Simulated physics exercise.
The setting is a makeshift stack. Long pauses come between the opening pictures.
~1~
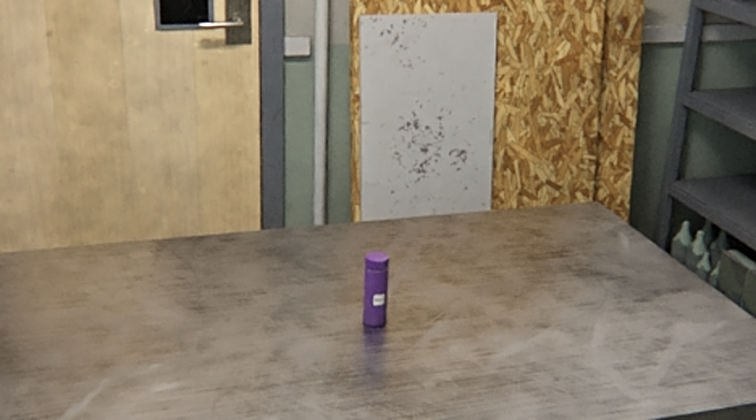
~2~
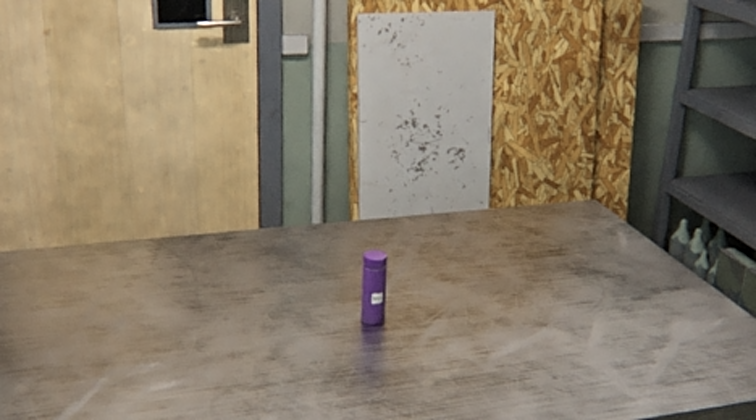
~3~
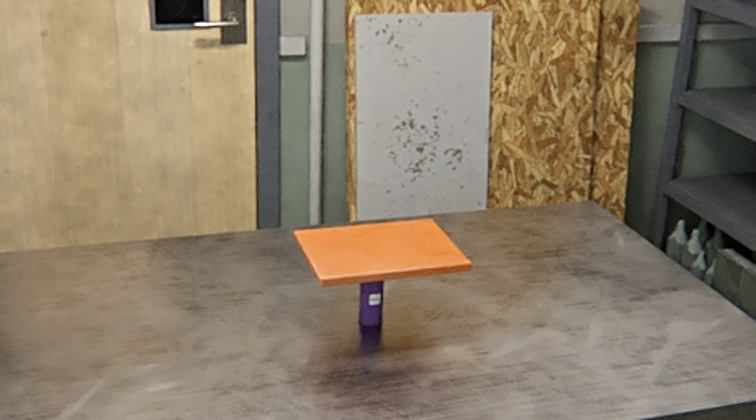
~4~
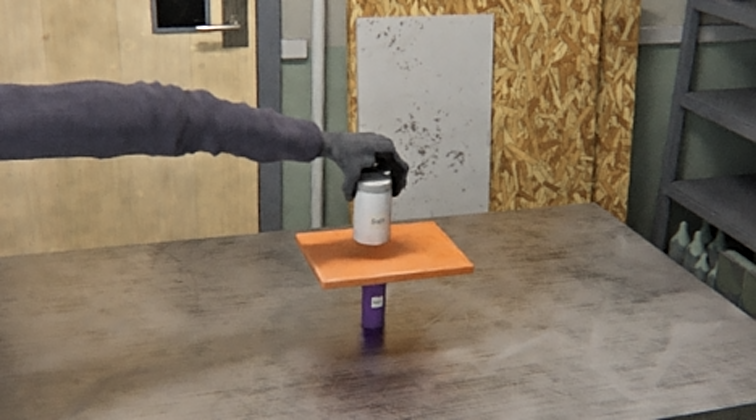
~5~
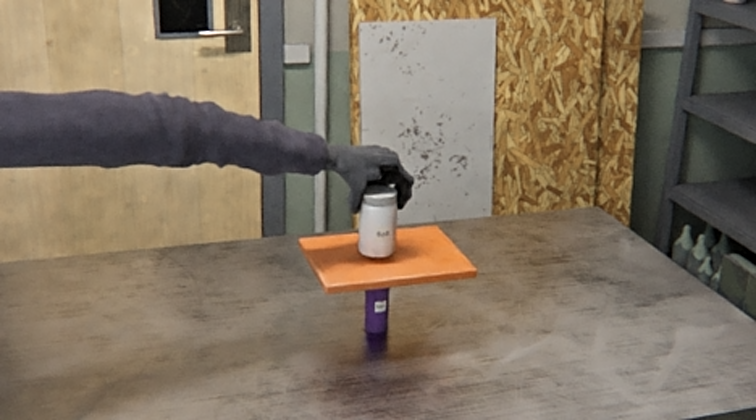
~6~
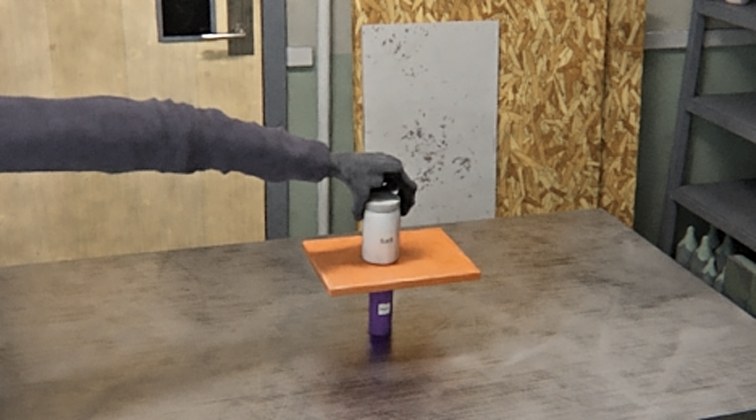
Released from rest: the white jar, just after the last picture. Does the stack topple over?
The stack is stable.
Then, 0.50 s on from there, no change.
Then, 1.30 s on from there, white jar resting near (381, 228).
In the end, all 3 unmoved. At the end, from the last picture's camera, white jar near (381, 228). The stack holds.
